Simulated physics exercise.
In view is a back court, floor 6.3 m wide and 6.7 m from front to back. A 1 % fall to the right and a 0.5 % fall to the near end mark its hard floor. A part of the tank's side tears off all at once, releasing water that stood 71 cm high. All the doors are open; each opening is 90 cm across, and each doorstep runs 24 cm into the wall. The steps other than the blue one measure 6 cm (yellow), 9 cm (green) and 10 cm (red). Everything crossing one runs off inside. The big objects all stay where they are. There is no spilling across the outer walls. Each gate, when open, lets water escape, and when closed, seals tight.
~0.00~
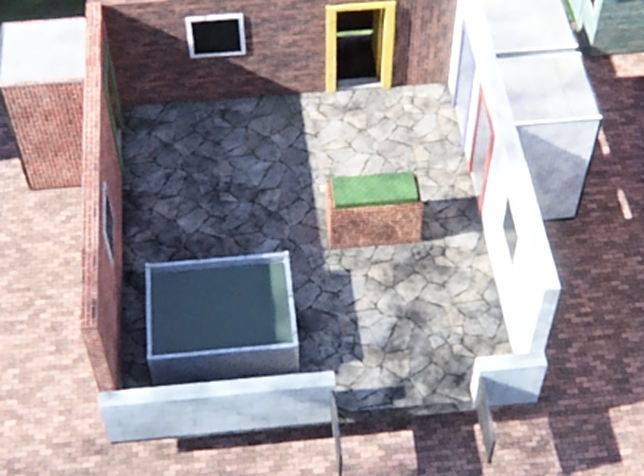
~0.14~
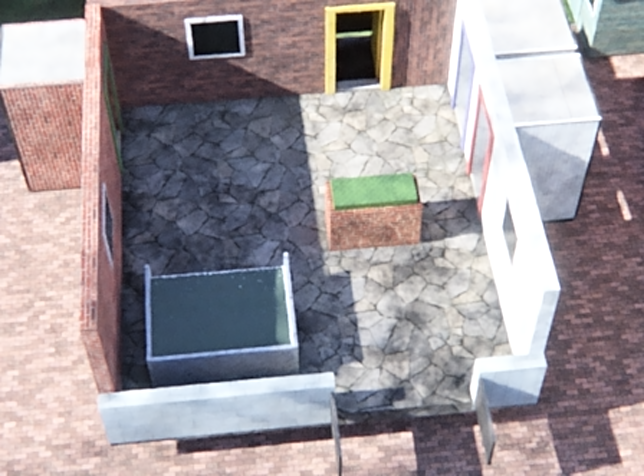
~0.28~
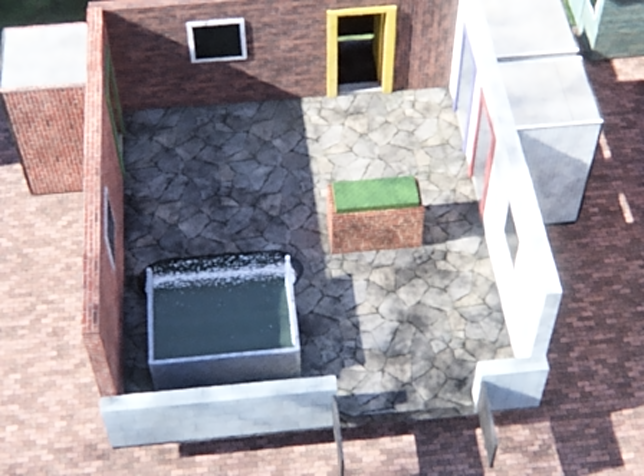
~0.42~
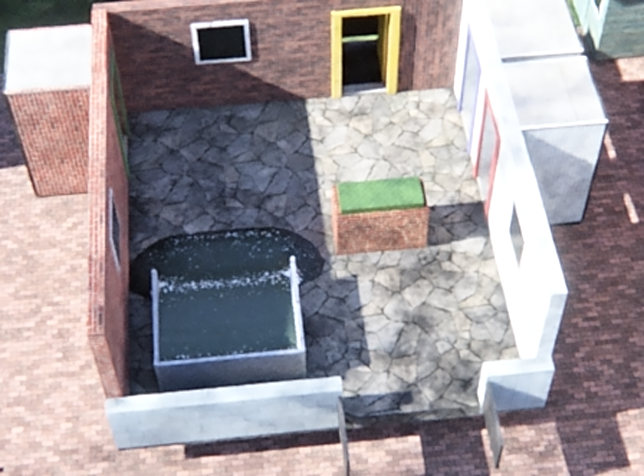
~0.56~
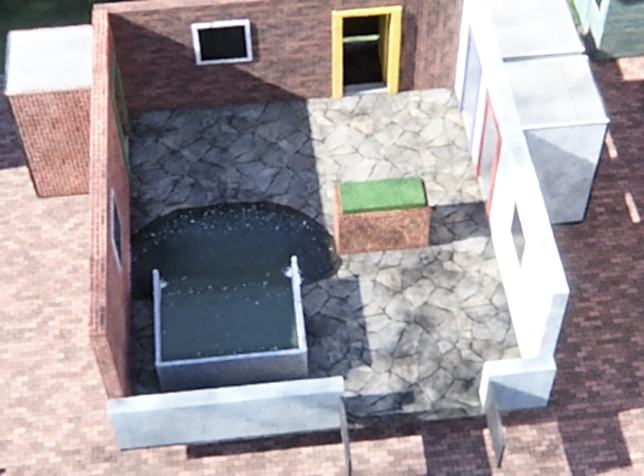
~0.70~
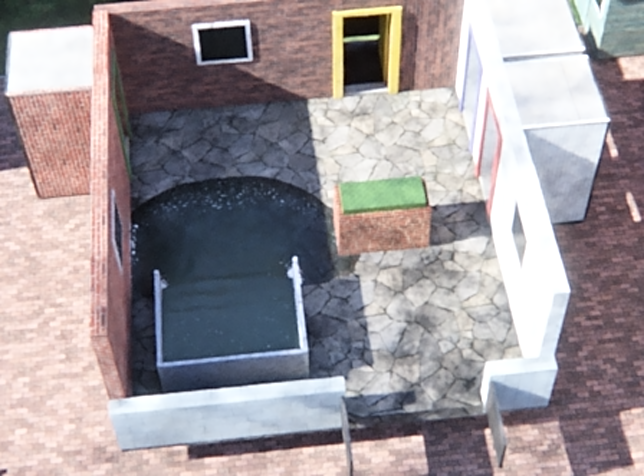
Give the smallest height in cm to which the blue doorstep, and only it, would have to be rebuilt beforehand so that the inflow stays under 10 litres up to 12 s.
Roughly 20 cm.
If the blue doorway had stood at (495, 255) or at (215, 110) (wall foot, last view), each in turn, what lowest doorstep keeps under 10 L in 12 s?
In turn: Roughly 7.0 cm, roughly 29 cm.
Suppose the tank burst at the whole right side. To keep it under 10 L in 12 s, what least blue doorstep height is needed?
About 7.5 centimetres.
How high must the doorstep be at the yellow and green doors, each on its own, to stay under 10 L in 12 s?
About 16 cm at yellow and about 21 cm at green.
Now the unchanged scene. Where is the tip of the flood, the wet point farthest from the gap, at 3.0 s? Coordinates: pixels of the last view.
Front tip: Approx. (448, 89) px.
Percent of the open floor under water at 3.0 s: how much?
Some 55 per cent is wet.
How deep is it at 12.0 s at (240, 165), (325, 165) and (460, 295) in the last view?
Taking the spots in order: About 3, 7 and 4 centimetres.
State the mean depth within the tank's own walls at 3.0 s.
About 13 cm.
After 1.4 s water covers 45 % of the floor, deepest (32 cm) near (215, 108); it has not reached the blue door.
After 3.0 s water covers 55 % of the floor, deepest (30 cm) near (159, 148); it has not reached the blue door.
After 12.0 s water covers 90 % of the floor, deepest (11 cm) near (521, 387); 9 cm at the blue door, 182 litres in over its 9 cm doorstep.
At the blue door as built, the water arrived by 3.3 s and peaked near 22 cm at 5.0 s.
With a doorstep of 17 cm, 30 litres would have come in within the 12 s; with 23.5 cm, 1 litre. So under 10 litres takes about 20 cm.
